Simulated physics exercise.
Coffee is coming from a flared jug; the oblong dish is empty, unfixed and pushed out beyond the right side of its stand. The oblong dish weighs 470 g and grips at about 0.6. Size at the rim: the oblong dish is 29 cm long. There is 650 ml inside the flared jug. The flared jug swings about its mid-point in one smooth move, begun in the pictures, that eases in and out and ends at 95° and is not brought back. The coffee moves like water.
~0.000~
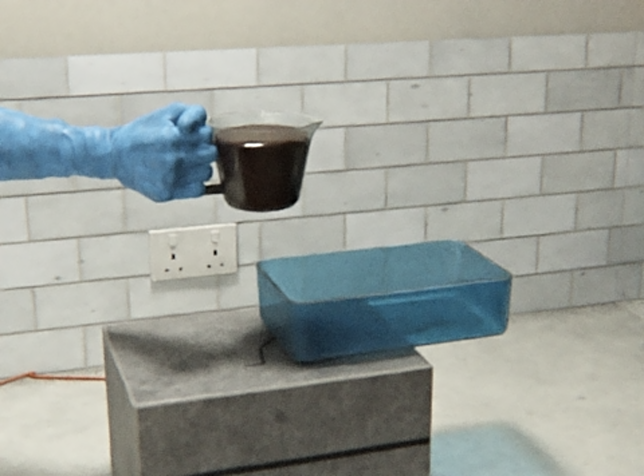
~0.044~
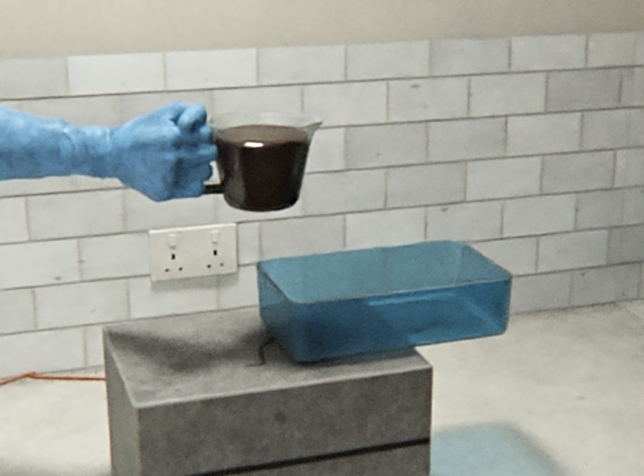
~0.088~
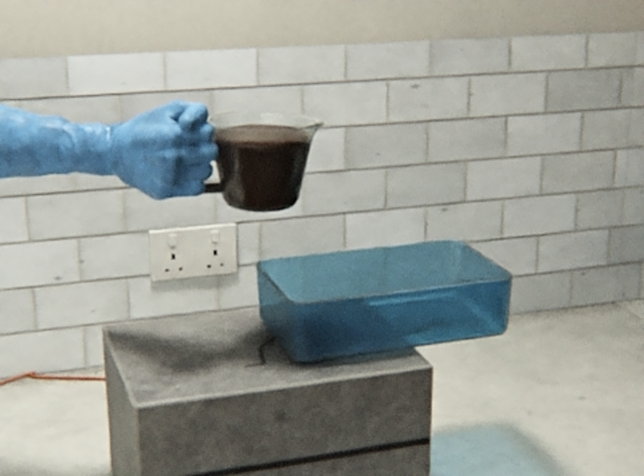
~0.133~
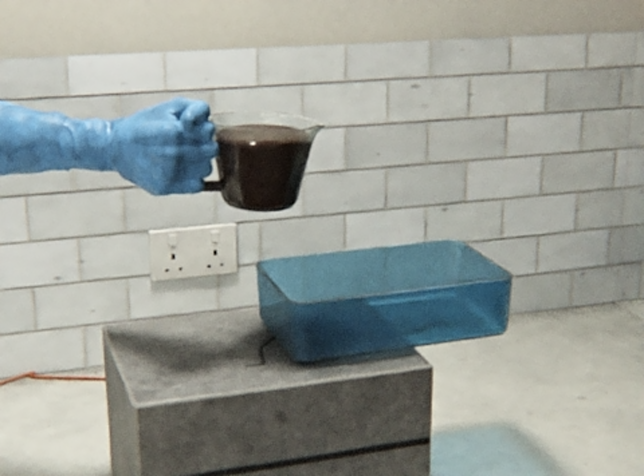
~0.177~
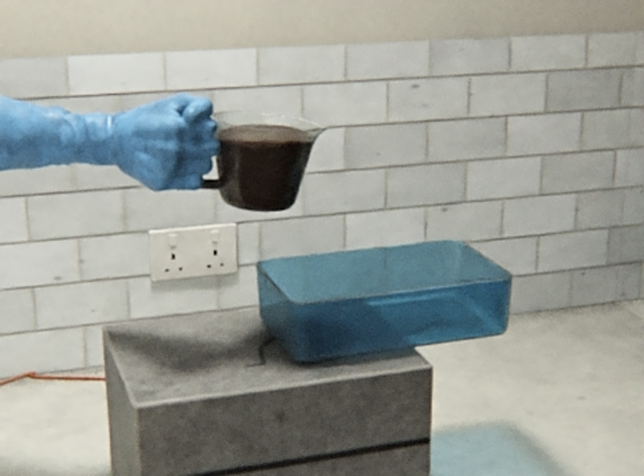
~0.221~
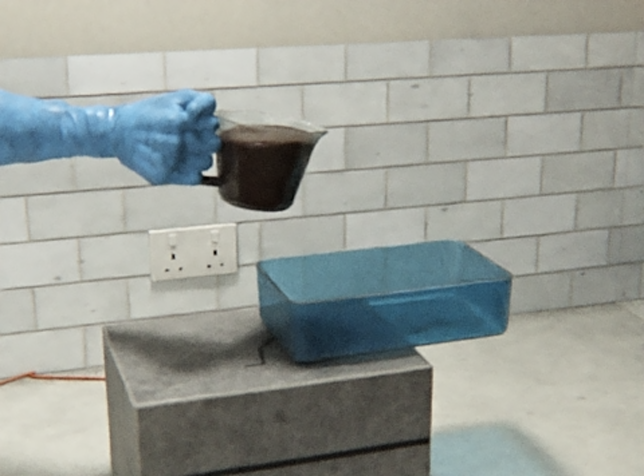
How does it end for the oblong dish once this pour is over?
The oblong dish is still sitting there.
Then, 0.62 s in, the tilt is 60° and 70 per cent is still to pour; the oblong dish lies level with 7 per cent in it.
Then, 0.92 s in, the tilt is 91° and 17 per cent is still to pour; the oblong dish lies level with 62 per cent in it.
Then, 1.23 s in, the tilt is 95° and 1 per cent is still to pour; the oblong dish lies level with 95 per cent in it.
Then, 1.56 s in, the tilt is 95° and 0 per cent is still to pour; the oblong dish lies level with 97 per cent in it.
Finally, the oblong dish lies level with 97 per cent in it.
